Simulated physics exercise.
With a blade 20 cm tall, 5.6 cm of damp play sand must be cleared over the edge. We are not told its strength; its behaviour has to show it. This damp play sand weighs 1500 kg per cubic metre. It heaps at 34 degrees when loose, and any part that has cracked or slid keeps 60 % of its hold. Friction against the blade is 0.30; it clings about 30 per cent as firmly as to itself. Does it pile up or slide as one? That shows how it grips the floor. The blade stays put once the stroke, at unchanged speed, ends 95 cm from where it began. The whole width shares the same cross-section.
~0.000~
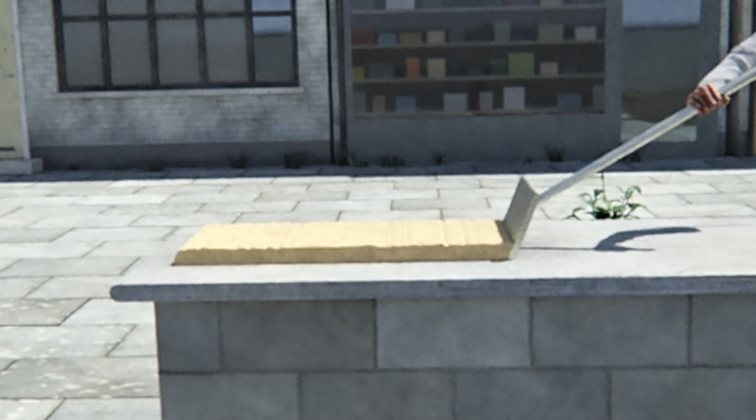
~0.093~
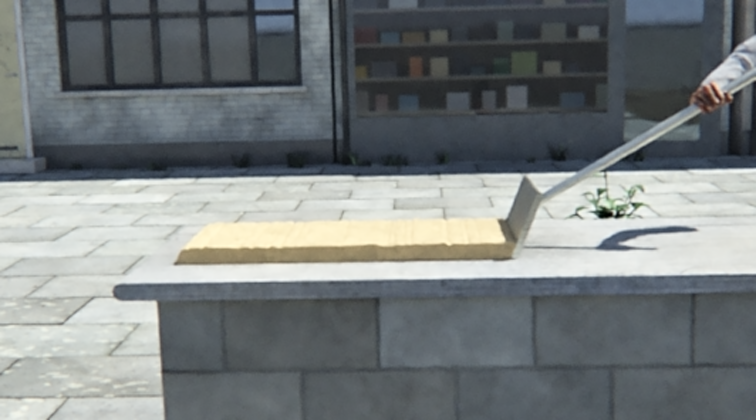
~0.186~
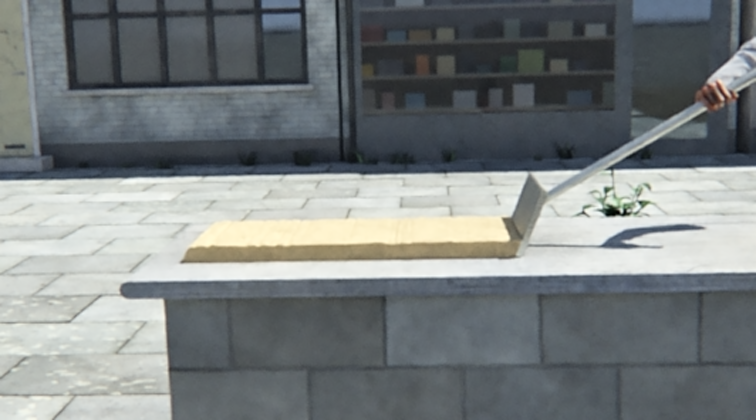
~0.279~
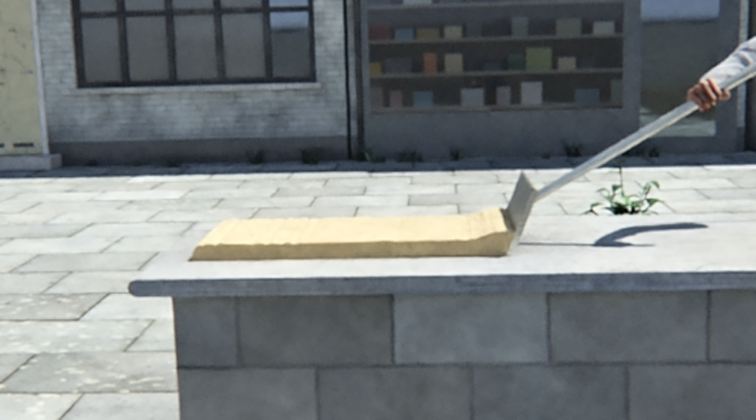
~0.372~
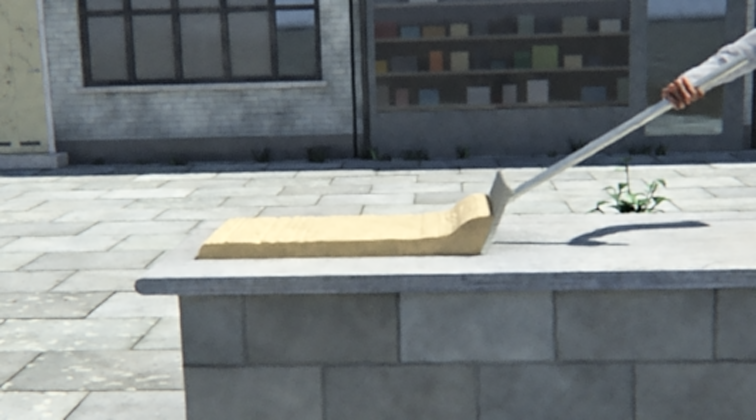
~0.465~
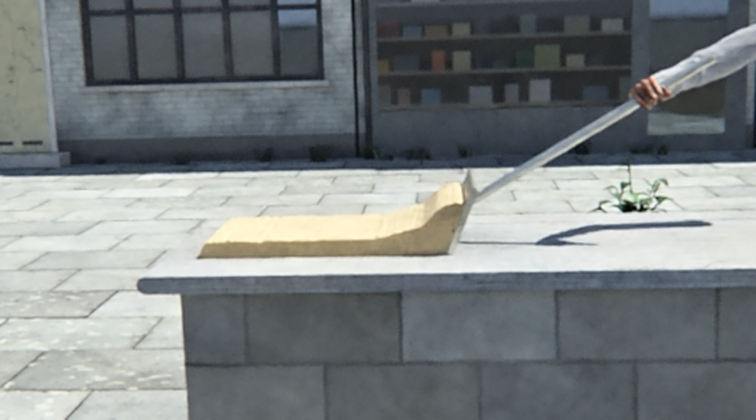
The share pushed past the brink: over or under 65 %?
It comes out in excess of 65 per cent.
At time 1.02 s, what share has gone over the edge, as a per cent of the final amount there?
Roughly 0 per cent.
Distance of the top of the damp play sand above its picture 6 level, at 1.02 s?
Roughly 2 centimetres, give or take.
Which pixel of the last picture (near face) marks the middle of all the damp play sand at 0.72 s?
Look near (297, 238) in the final picture.
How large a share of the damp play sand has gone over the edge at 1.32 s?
The figure is about 50 per cent.
By 0.72 s, 0 % has gone over the edge.
By 1.02 s, 3 % has gone over the edge.
By 1.32 s, 51 % has gone over the edge.
By 1.62 s, 72 % has gone over the edge.
By 1.80 s, at the end, 73 % has gone over the edge.
